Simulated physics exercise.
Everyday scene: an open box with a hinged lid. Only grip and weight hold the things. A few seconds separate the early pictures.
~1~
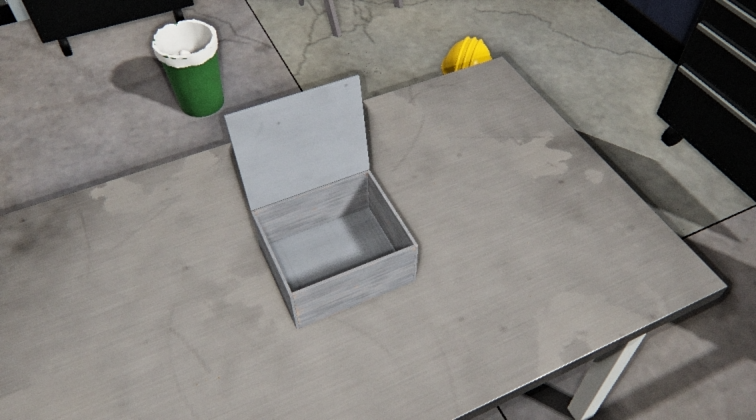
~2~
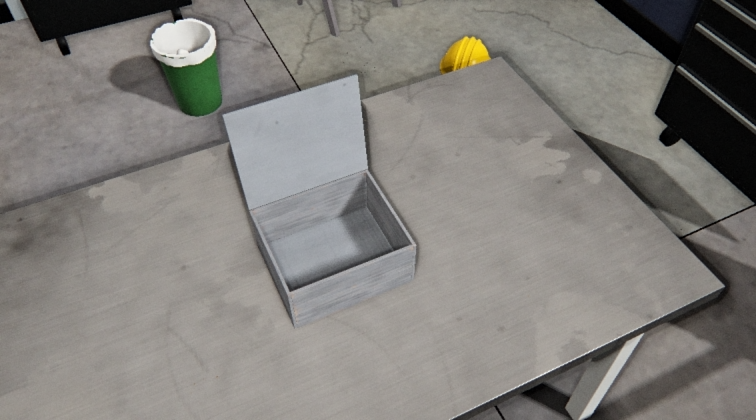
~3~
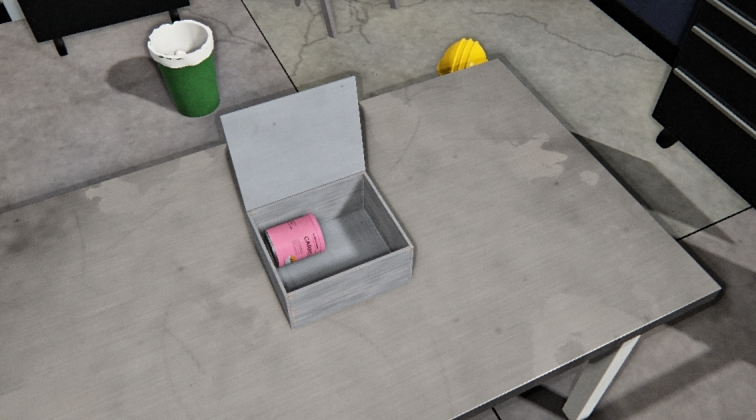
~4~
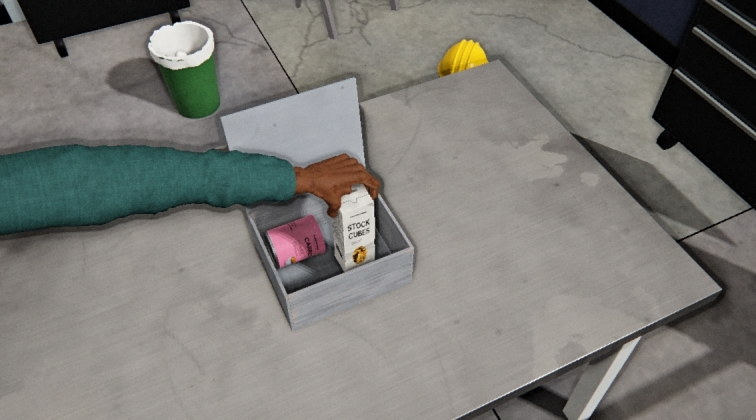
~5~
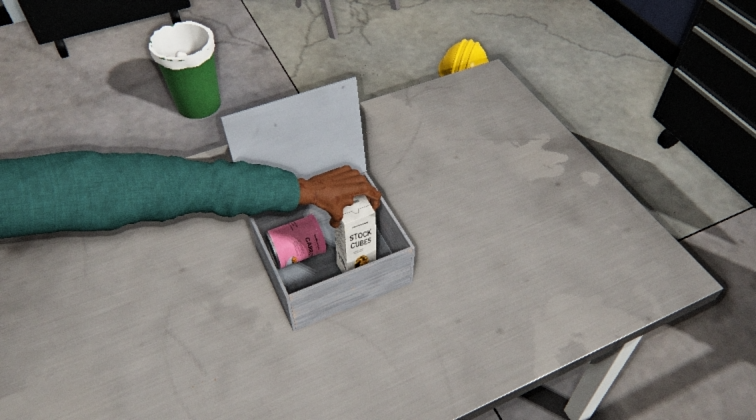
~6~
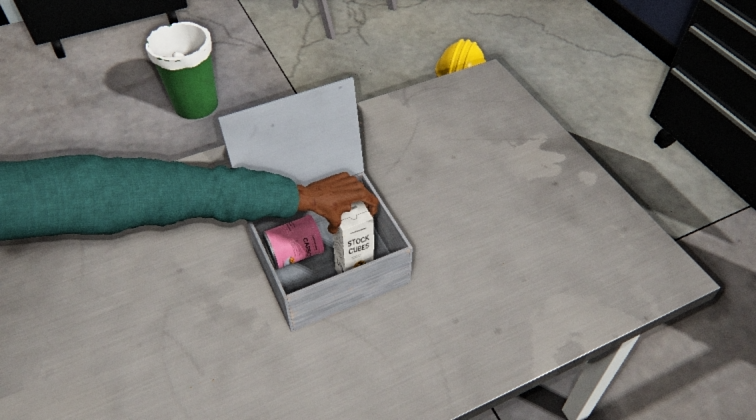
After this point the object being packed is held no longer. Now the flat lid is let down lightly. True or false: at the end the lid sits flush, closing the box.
False, a gap remains.
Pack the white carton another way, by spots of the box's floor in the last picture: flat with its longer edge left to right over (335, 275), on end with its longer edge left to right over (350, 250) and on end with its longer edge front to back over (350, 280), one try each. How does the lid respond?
On try one it fits down fine; on try two it won't go down; on try three it won't go down.
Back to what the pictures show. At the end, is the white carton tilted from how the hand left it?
At the finish the white carton holds its orientation.
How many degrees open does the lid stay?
It stays some 35° above the rim.
Then, 1.20 s after the last picture, lid starting down.
Then, 1.50 s after the last picture, lid 68° above the rim.
Then, 1.80 s after the last picture, lid 33° above the rim.
At rest, lid 33° above the rim; both in place. Seen from the same camera at the end, white carton near (353, 245).
